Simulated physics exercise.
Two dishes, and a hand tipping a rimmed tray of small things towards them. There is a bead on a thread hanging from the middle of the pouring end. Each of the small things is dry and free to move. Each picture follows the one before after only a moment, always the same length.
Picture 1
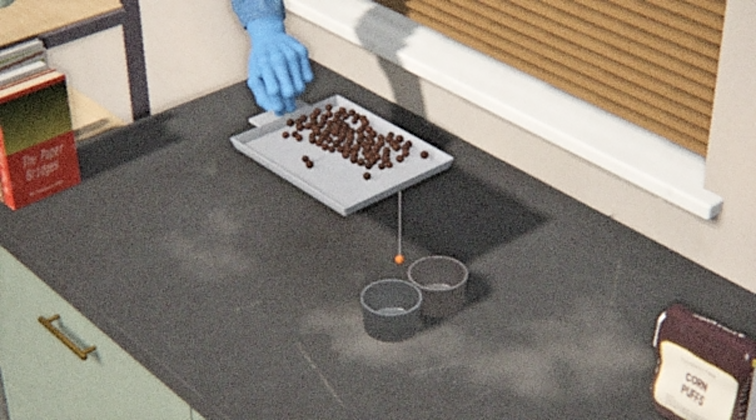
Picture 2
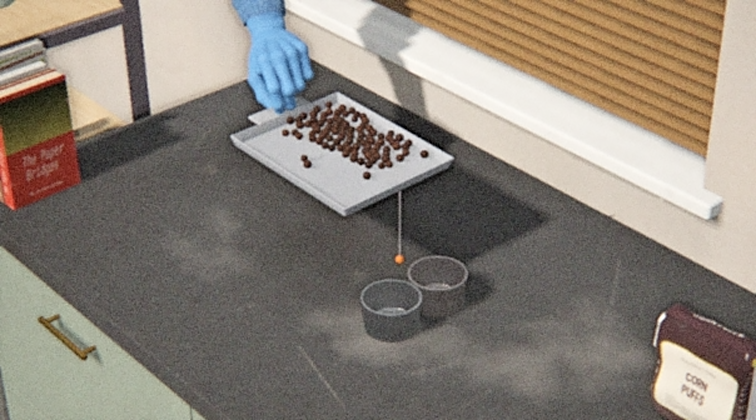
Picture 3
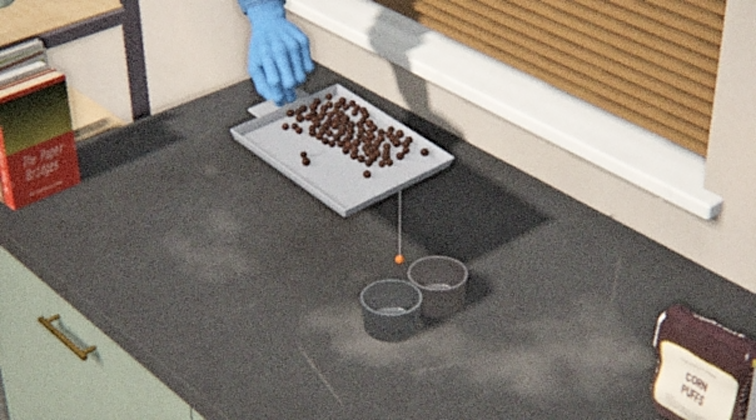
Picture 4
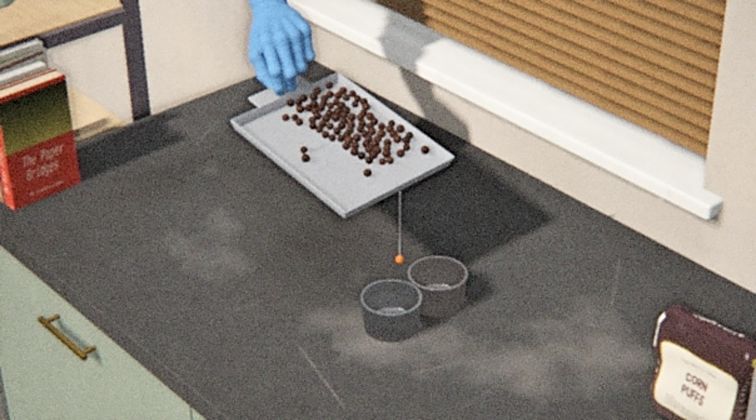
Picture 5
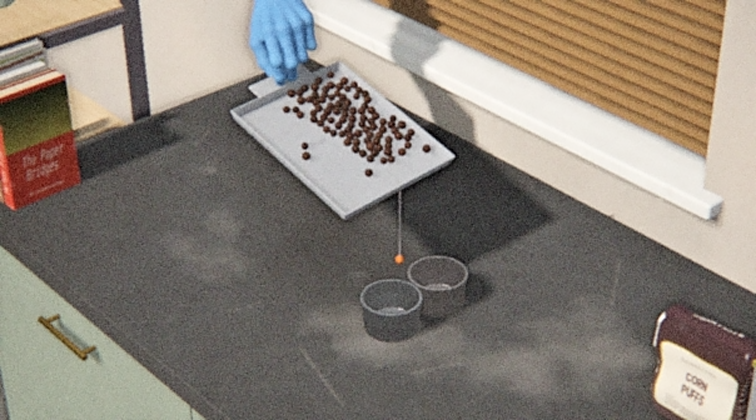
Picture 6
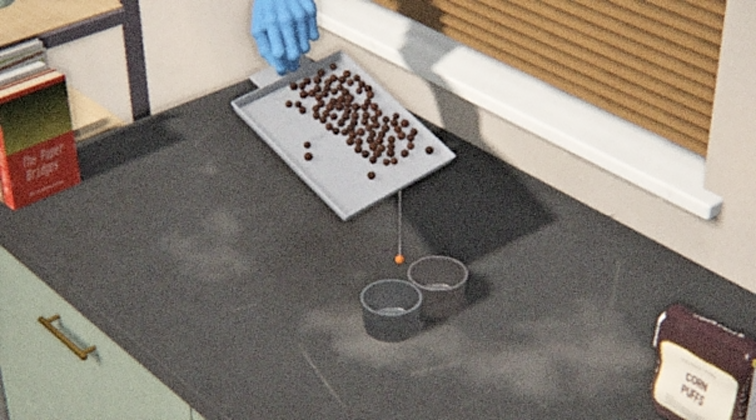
A blue-gloved hand at the top slowly raises the back of a pale grey rimmed tray of dark brown balls, seen from above on a dark kitchen counter. Two small clear dishes sit below an orange bead on a thread, with a red book left and a corn puffs packet right. The tray steepens, its front edge dipping slightly leftward, and the balls begin shifting together.
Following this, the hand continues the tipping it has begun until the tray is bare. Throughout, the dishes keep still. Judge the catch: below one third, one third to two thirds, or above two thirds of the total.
My judgement: One third to two thirds of the total.
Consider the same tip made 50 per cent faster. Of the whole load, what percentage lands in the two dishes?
It would be around 30 per cent.
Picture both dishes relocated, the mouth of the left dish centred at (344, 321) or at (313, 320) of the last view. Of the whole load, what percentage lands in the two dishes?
70 and 50 %.
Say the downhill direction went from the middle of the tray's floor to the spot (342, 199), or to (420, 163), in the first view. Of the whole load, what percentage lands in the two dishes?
10 %, give or take, and then 10 %.
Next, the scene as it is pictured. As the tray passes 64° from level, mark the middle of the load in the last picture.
Load centre: Approx. (376, 225).
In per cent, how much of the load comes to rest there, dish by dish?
Split in per cent - left dish 40, right dish 0.
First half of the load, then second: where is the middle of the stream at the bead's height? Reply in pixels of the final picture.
I'd place the first part at (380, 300) and the rest at (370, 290).
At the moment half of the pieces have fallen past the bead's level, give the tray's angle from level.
Roughly 75°.
Shortly afterwards, tray tipped steeply; near half on the tray; a little in the left dish; only a few in the right dish; a little outside both; near a quarter in the air.
Next, tray tipped past a quarter turn; near half in the left dish; only a few in the right dish; near half outside both; a little in the air.
Some moments later, tray tipped past a quarter turn; near half in the left dish; only a few in the right dish; near half outside both.
In the end, tray tipped past a quarter turn; near half in the left dish; only a few in the right dish; near half outside both.
